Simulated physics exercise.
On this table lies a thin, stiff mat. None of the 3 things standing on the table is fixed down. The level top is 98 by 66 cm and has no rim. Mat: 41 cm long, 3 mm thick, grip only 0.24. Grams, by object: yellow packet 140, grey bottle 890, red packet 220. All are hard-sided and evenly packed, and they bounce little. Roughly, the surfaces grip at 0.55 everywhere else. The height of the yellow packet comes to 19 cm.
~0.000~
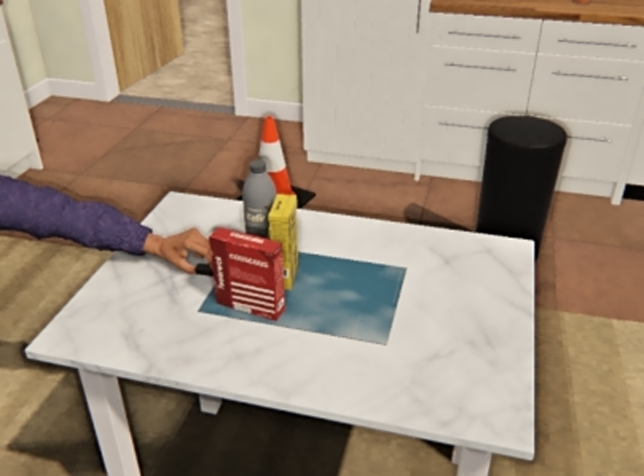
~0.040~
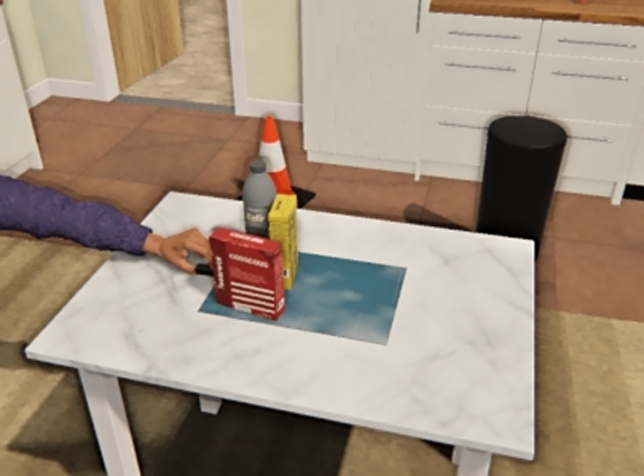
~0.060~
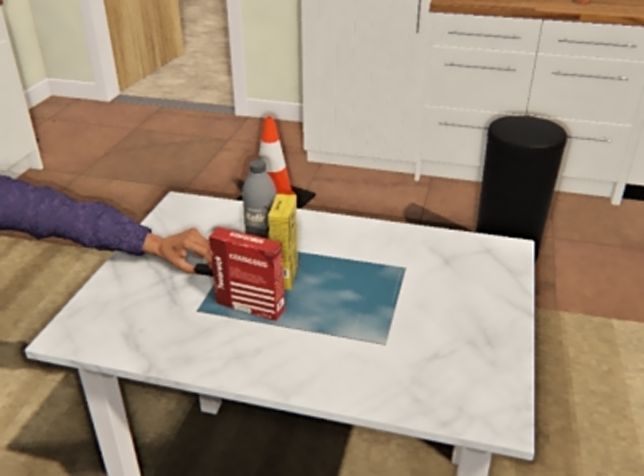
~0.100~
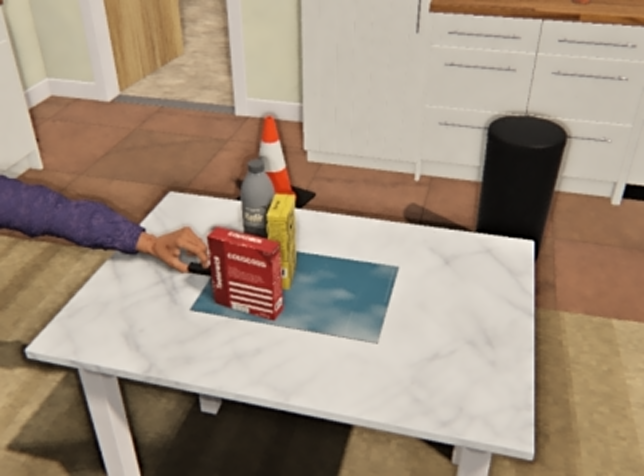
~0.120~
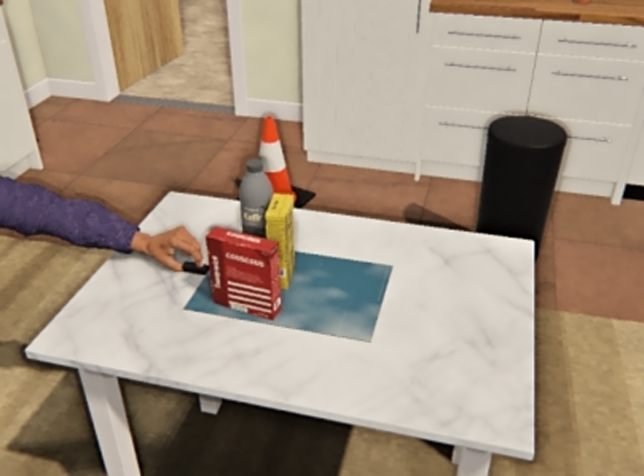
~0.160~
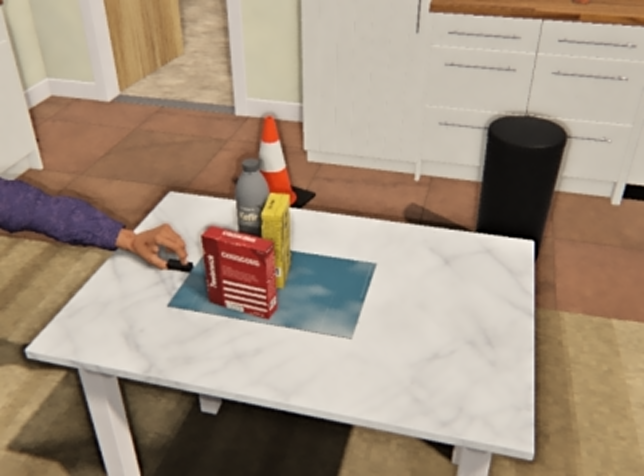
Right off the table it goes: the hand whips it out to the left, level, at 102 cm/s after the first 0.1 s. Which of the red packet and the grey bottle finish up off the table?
The red packet does; the grey bottle does.
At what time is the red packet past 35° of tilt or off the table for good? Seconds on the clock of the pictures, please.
Answer: About 0.6 s.
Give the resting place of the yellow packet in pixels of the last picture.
Near (143, 248).
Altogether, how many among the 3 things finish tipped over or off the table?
That makes 3.
By 0.56 s, mat pulled 48 cm; red packet 31 cm from its spot near (113, 253); grey bottle 31 cm from its spot near (136, 195); yellow packet on its side.
By 0.76 s, mat pulled 68 cm; grey bottle and red packet now off the table; yellow packet on its side.
When it is over (1.7 s), off the table, grey bottle and red packet; lying over on the table, yellow packet.
